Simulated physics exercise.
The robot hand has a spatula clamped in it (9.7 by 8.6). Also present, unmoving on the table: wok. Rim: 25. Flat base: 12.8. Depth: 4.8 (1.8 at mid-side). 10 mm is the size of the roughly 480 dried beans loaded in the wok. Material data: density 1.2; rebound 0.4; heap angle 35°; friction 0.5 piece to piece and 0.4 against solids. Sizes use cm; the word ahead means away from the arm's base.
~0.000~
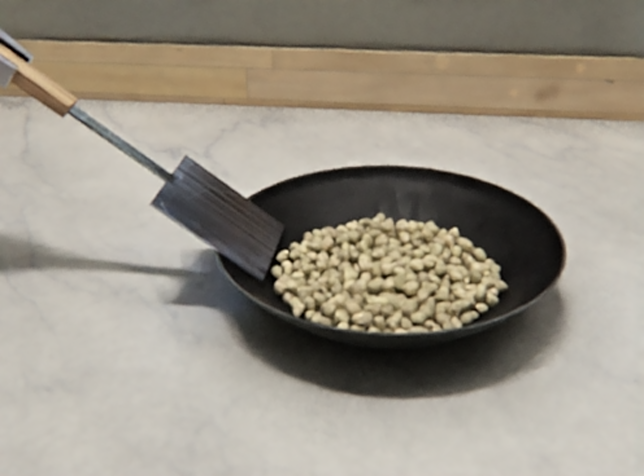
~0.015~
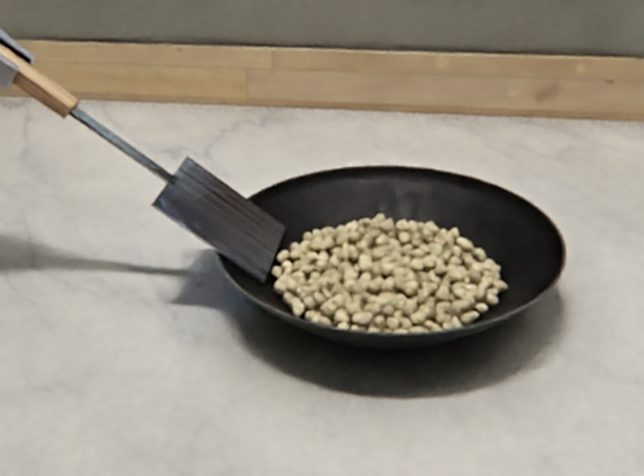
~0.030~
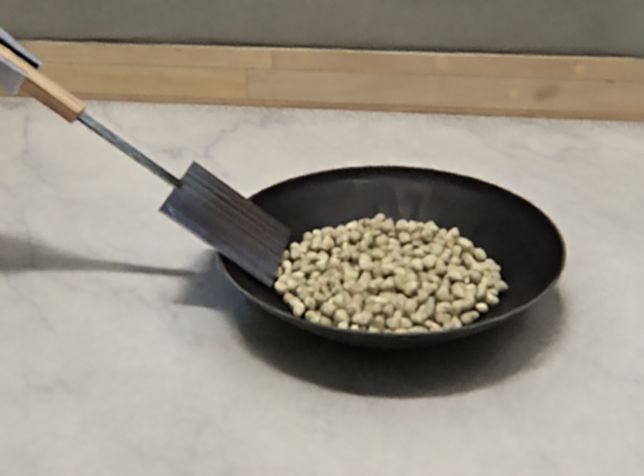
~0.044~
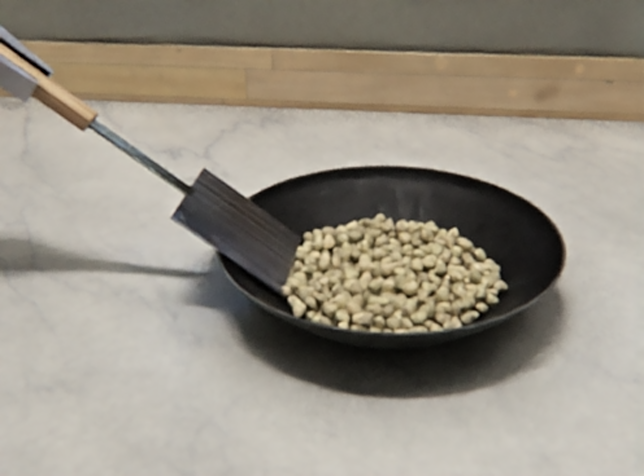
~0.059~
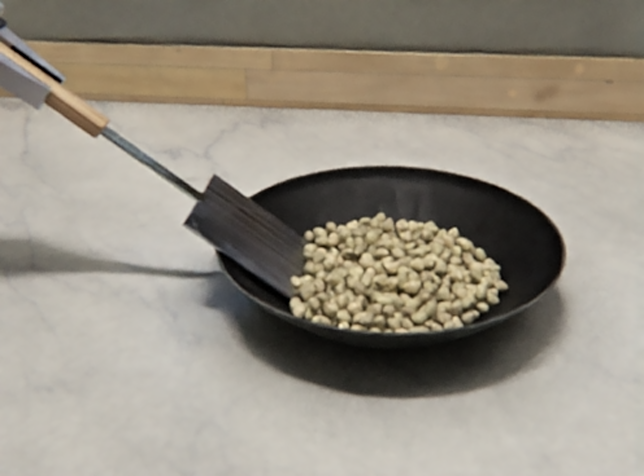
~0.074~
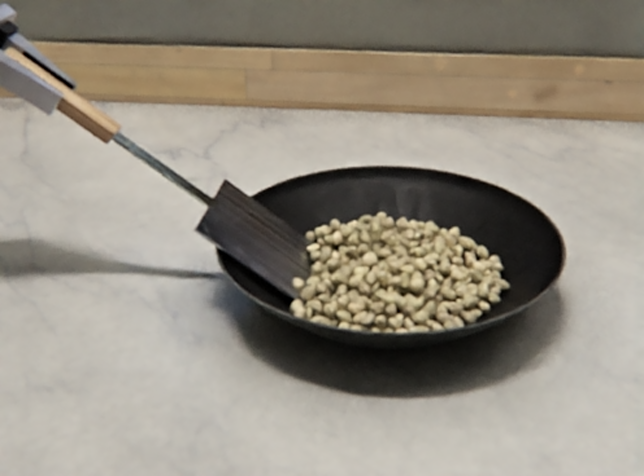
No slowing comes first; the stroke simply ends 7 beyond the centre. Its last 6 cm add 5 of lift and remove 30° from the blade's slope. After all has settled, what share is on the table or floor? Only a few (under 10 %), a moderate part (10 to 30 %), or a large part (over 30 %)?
Only a few.
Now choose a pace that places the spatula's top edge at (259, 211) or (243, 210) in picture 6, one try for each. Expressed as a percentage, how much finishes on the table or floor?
20 % and 20 %.
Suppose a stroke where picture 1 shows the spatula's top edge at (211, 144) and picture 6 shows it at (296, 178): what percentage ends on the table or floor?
Close to 25 in a hundred.
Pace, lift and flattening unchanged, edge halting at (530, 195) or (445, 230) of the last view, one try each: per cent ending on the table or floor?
Estimates, in order: 20 % and 0 %.
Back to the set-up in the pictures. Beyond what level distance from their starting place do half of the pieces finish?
Level distance of around 4 cm.
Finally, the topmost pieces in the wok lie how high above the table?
Height at the end: Around 5.5 cm.
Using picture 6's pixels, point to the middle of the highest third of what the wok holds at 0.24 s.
About pixel (487, 253).
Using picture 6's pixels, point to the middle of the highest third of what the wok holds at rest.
Centre: Roughly (495, 258).
After 0.16 s, sloping 37°, highest piece 4 above the table; 481 in the wok.
After 0.24 s, sloping 24°, highest piece 5 above the table; 481 in the wok.
After 0.48 s, sloping 7°, highest piece 9 above the table; 449 in the wok, 24 on the table or floor, 8 on the blade or in flight.
After 1.53 s, sloping 7°, highest piece 5 above the table; 449 in the wok, 32 on the table or floor.
In the end, 449 in the wok, 32 on the table or floor. That is 7 % on the table or floor.
